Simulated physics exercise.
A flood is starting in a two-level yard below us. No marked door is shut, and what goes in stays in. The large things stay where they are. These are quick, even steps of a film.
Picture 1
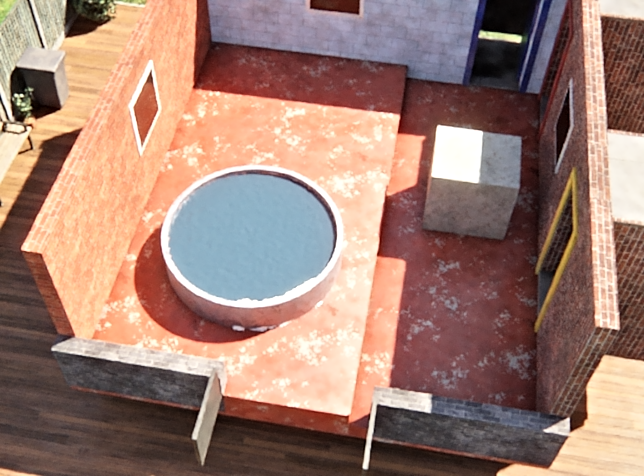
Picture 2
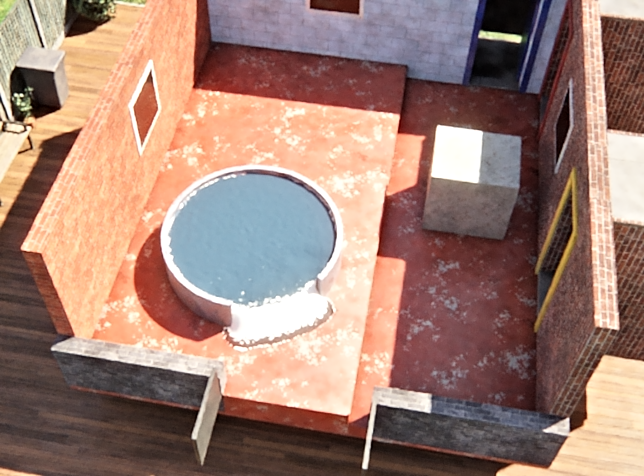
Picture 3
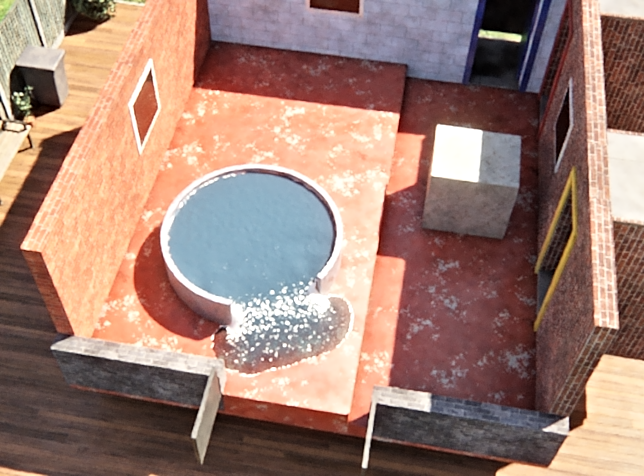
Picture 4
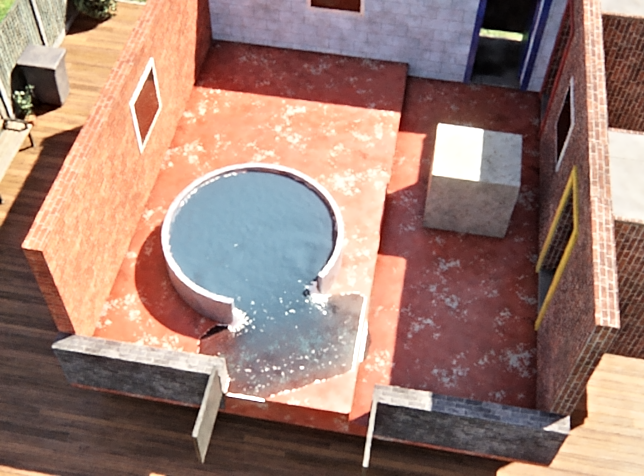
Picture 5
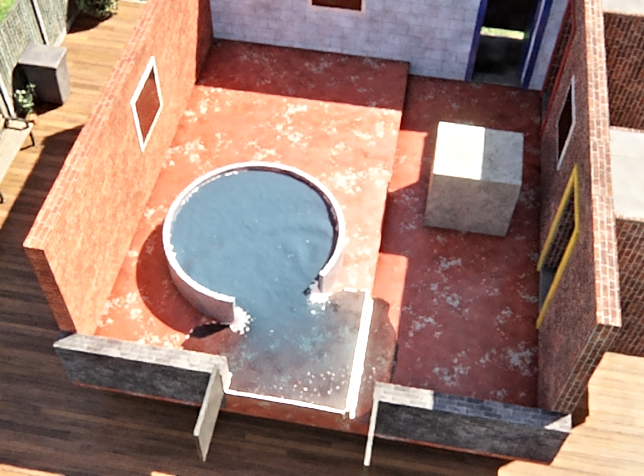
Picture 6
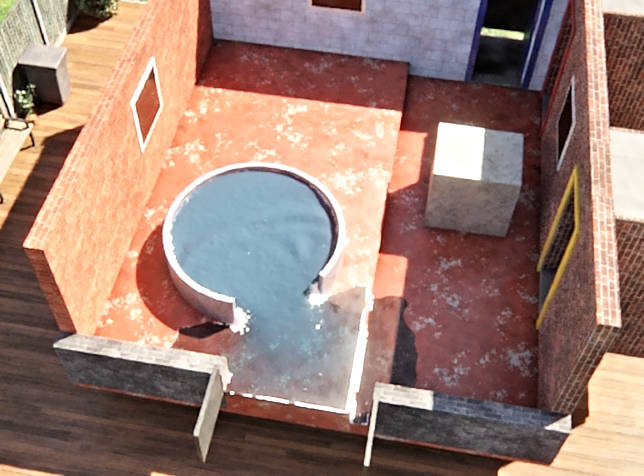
Water pours from a gap in the round tank and spreads across the red floor.
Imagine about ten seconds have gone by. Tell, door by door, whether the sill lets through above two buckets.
Outcome: The yellow door keeps to the limit, the red door keeps to the limit, the blue door keeps to the limit.
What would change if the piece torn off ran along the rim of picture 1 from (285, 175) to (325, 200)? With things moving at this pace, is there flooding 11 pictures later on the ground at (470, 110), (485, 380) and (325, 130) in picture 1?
So that's waterlogged for the first, left bare for the second and waterlogged for the third.
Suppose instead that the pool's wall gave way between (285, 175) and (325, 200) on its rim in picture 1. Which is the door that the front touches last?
The yellow door.
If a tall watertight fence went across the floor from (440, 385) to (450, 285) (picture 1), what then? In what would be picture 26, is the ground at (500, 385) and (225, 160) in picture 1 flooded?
The first point ends up swamped and the second ends up spared.
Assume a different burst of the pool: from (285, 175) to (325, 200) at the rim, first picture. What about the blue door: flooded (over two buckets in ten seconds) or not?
One by one: Blue lets more in.
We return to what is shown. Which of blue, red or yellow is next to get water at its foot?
That's the door marked yellow.
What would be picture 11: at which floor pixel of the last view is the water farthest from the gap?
About at (534, 435).
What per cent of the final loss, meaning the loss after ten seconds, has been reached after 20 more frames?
Close to 60 out of every hundred.
A moment on, water covers 15 % of the floor; the yellow door not reached, the red door not reached, the blue door not reached.
Next, water covers 15 % of the floor; the yellow door not reached, the red door not reached, the blue door not reached.
Then, water covers 25 % of the floor; the yellow door wet at the sill, nothing in, the red door not reached, the blue door not reached.
Later, water covers 40 % of the floor; the yellow door wet at the sill, nothing in, the red door wet at the sill, nothing in, the blue door not reached.
In the end, water covers 55 % of the floor; the yellow door wet at the sill, nothing in, the red door wet at the sill, nothing in, the blue door under two buckets in.
